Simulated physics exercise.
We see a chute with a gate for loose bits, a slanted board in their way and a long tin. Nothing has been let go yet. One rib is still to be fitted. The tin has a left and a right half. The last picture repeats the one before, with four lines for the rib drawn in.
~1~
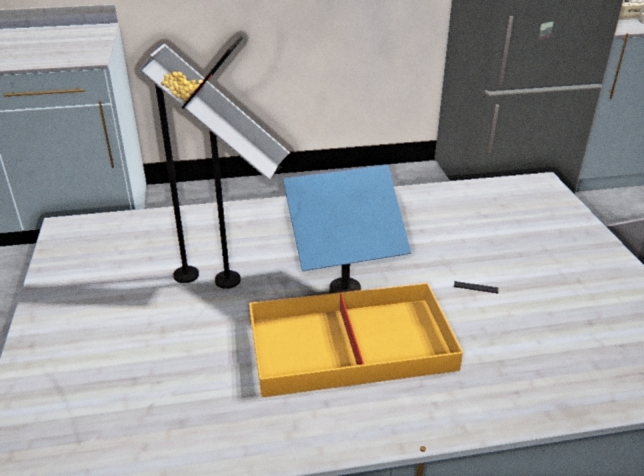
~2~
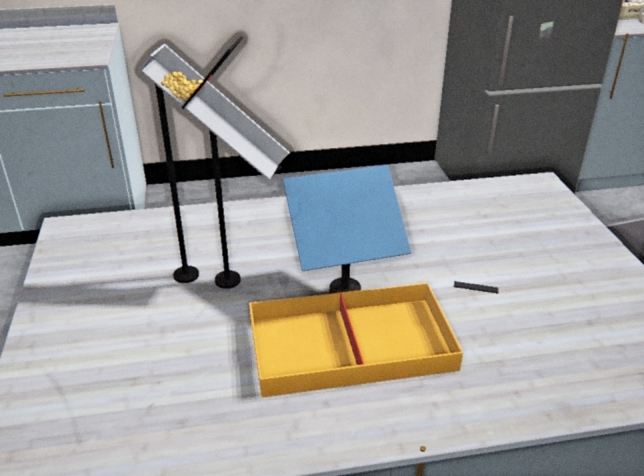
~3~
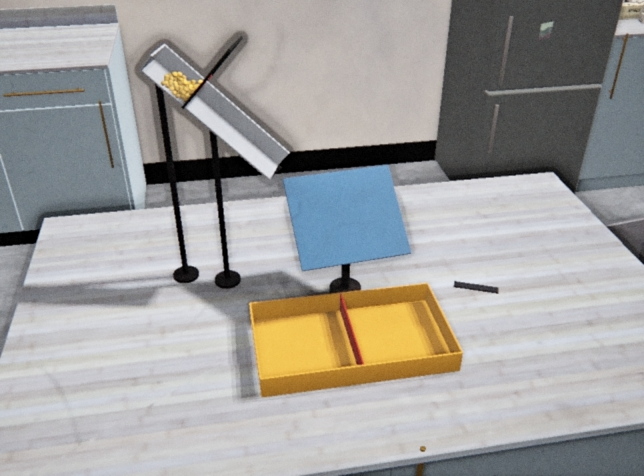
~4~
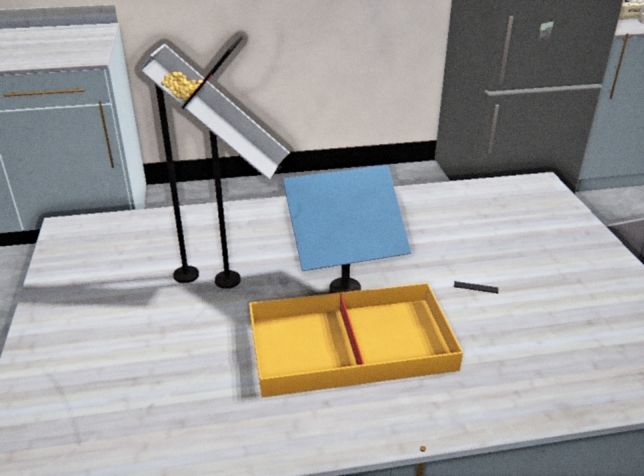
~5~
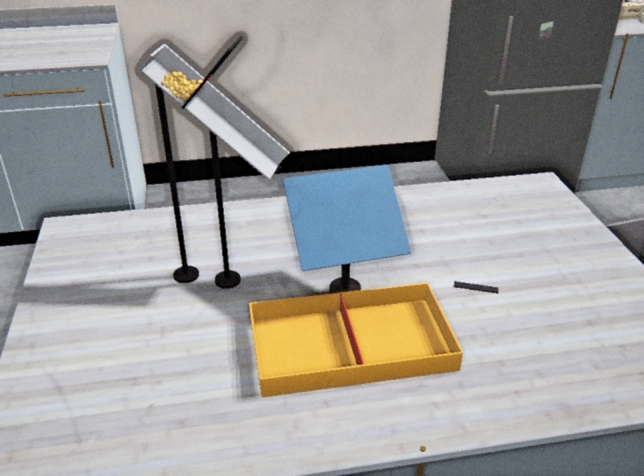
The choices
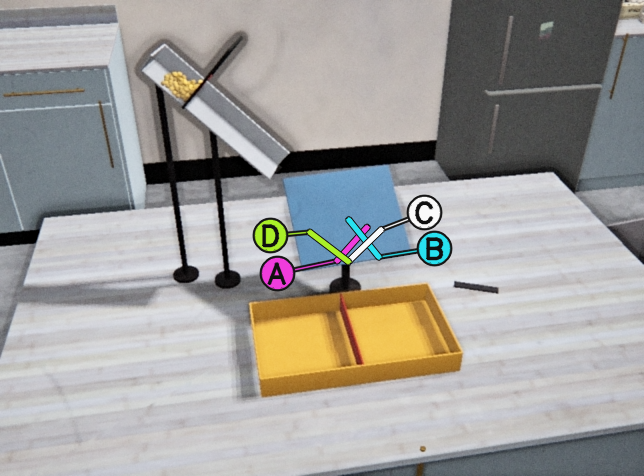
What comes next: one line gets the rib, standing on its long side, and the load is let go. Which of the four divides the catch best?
Line C does it best.
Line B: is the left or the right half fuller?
Right.
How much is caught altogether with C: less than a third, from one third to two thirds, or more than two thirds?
Line C gives more than two thirds.
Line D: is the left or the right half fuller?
The right half.
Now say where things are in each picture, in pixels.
In the first picture, load behind the gate at (183, 88), puffed corn balls; lip of the chute at (274, 172), sloping fairly steeply.
In the second picture, middle of the board at (347, 216), tilted fairly steeply; middle of its low edge at (358, 262); of its high edge at (337, 172).
In the third picture, front corners of the tin at (261, 379) and (463, 352); front end of its middle wall at (364, 365).
In the fourth picture, middle of the load at (183, 88); lip at (274, 172).
In the fifth picture, middle of the load at (183, 88); lip at (274, 172).
On the marked copy, line A from (367, 227) to (337, 260); line B from (348, 219) to (378, 257); line C from (381, 229) to (349, 260); line D from (309, 232) to (348, 261).
Choosing A, of what is caught, most in the left half, a small part in the right.
Choosing B, of what is caught, a small part in the left half, most in the right.
Choosing C, of what is caught, about half in the left half, about half in the right.
Choosing D, of what is caught, none in the left half, all in the right.
